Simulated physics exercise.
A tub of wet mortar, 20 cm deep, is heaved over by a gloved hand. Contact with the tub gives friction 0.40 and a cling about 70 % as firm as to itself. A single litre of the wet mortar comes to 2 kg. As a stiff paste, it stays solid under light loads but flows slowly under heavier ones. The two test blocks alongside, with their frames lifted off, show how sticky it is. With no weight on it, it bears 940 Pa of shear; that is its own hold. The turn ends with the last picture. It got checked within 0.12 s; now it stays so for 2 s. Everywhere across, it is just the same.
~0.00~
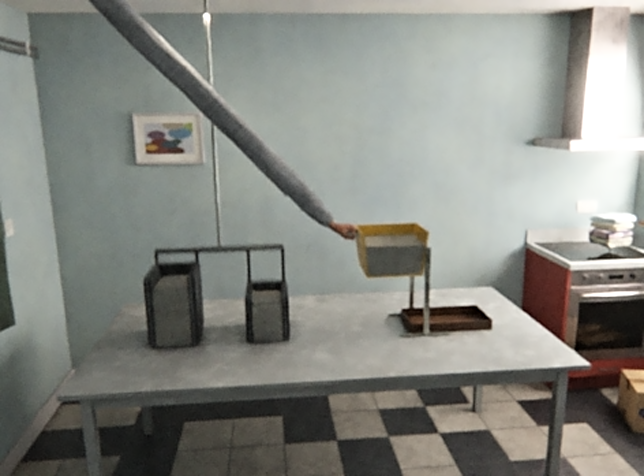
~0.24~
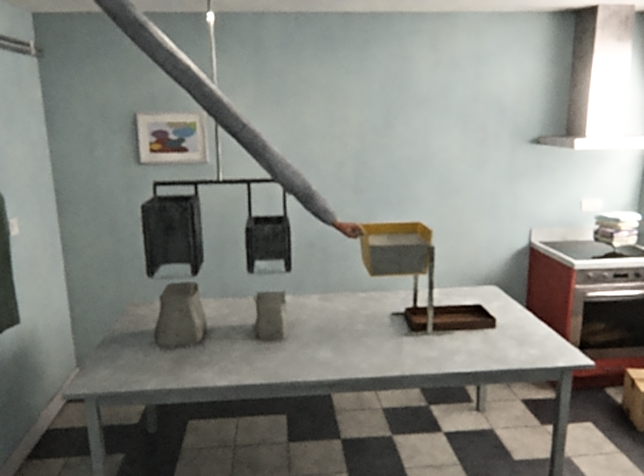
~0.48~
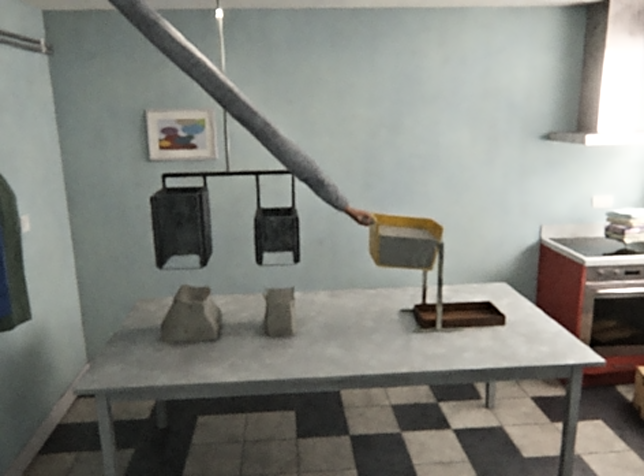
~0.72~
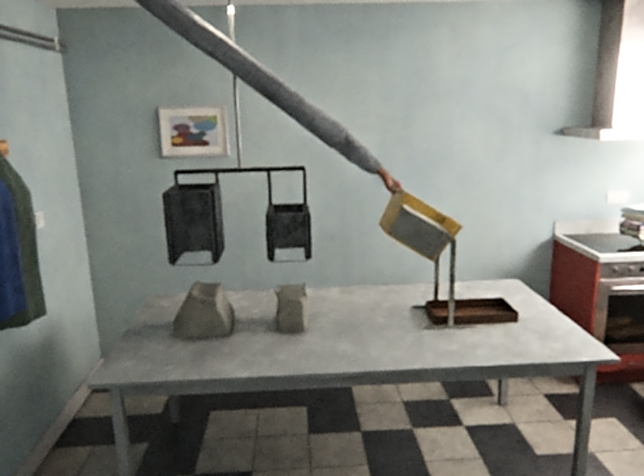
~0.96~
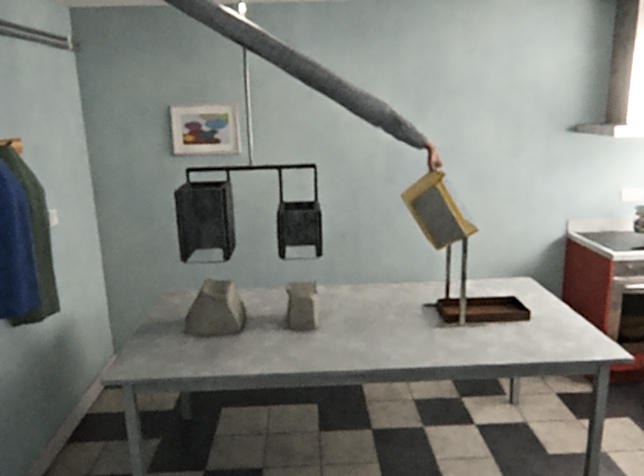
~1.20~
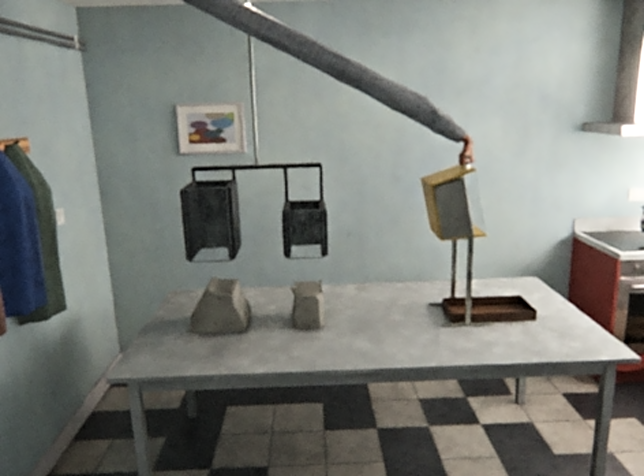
A dark frame lifts off two grey blocks on a table, the larger left one slumping slightly, and then a thick grey arm steadily tilts a yellow-rimmed tub of grey material until it is nearly upright on its stand.
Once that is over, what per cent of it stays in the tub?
Some 100 per cent stays in the tub.
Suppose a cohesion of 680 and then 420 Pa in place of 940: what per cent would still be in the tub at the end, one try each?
65 %, then 55 %.
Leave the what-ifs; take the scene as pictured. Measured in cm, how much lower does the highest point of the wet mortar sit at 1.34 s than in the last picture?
Roughly 2 cm.
After 1.34 s, the tub is at 79 degrees and holds 100 %.
After 1.51 s, the tub is at 79 degrees and holds 100 %.
After 1.68 s, the tub is at 79 degrees and holds 100 %.
After 1.85 s, the tub is at 79 degrees and holds 100 %.
After 3.20 s, the tub is at 79 degrees and holds 100 %.
